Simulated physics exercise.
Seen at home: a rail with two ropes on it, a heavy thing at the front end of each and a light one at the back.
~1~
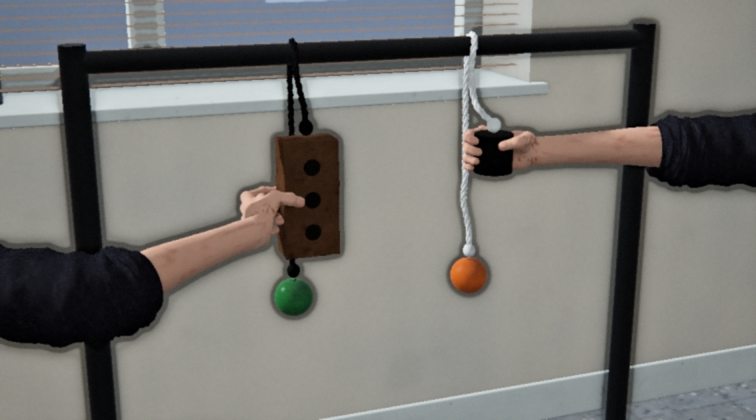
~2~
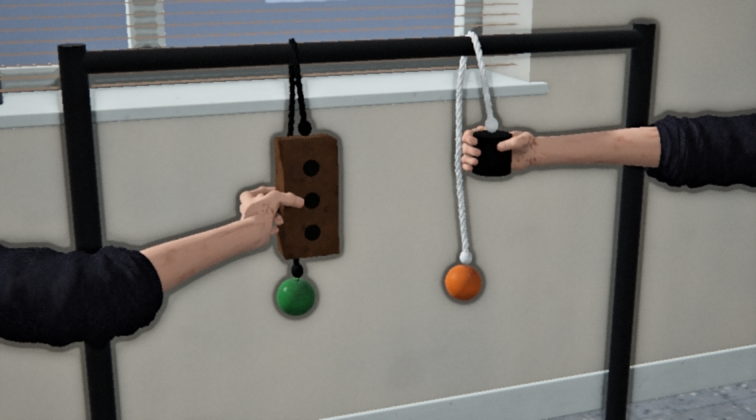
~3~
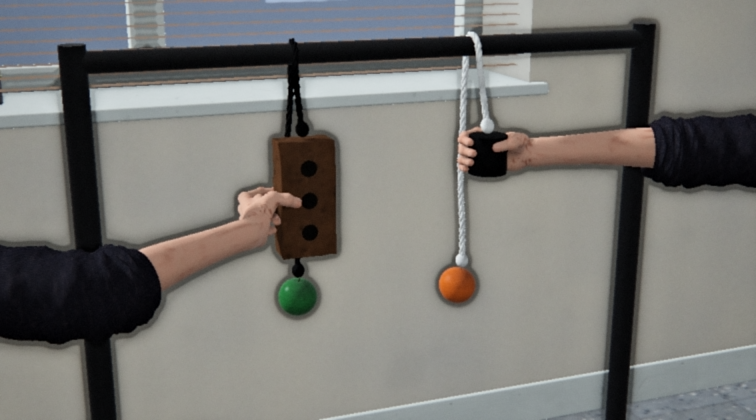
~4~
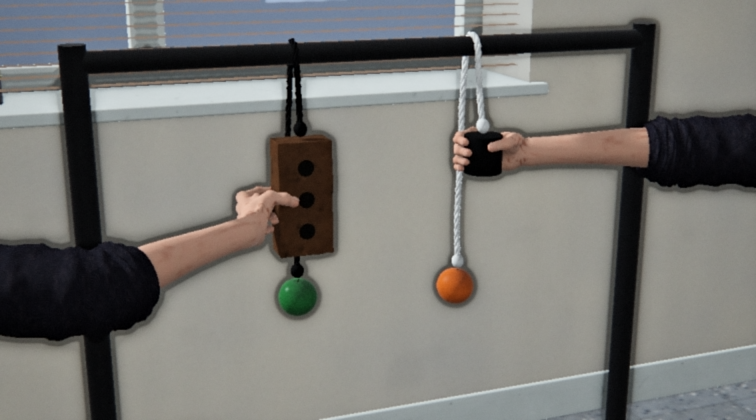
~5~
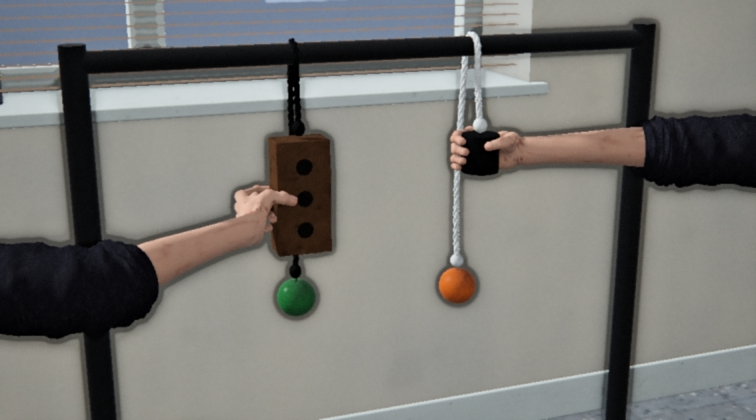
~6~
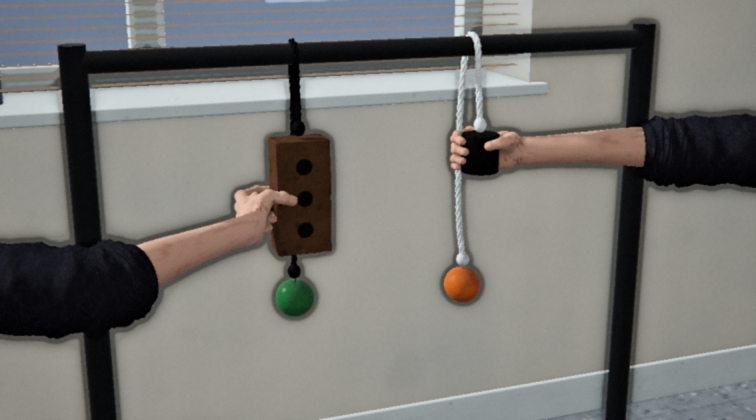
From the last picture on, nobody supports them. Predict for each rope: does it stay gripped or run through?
Result: Well the brick gets pulled down as expected. Well the weight gets pulled down as expected.
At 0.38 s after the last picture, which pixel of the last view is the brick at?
At that moment it is at (302, 311).
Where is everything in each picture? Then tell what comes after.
In the first picture, brick (308, 196); weight (493, 153); left apple (294, 297); right orange (469, 275).
In the second picture, brick (307, 196); weight (492, 153).
In the third picture, brick (305, 197); weight (488, 154).
In the fourth picture, brick (302, 196); weight (483, 154).
In the fifth picture, brick (300, 195); weight (480, 153).
In the sixth picture, brick (300, 195); weight (480, 153); left rope only laid over the rail; right rope only laid over the rail.
Then, 0.38 s later than the last view, brick dropping near (302, 311); weight dropping near (474, 312).
Then, 0.68 s later than the last view, brick on the floor; weight on the floor.
Finally, brick on the floor; weight on the floor. The brick pulls its rope through and the weight runs down to the floor.
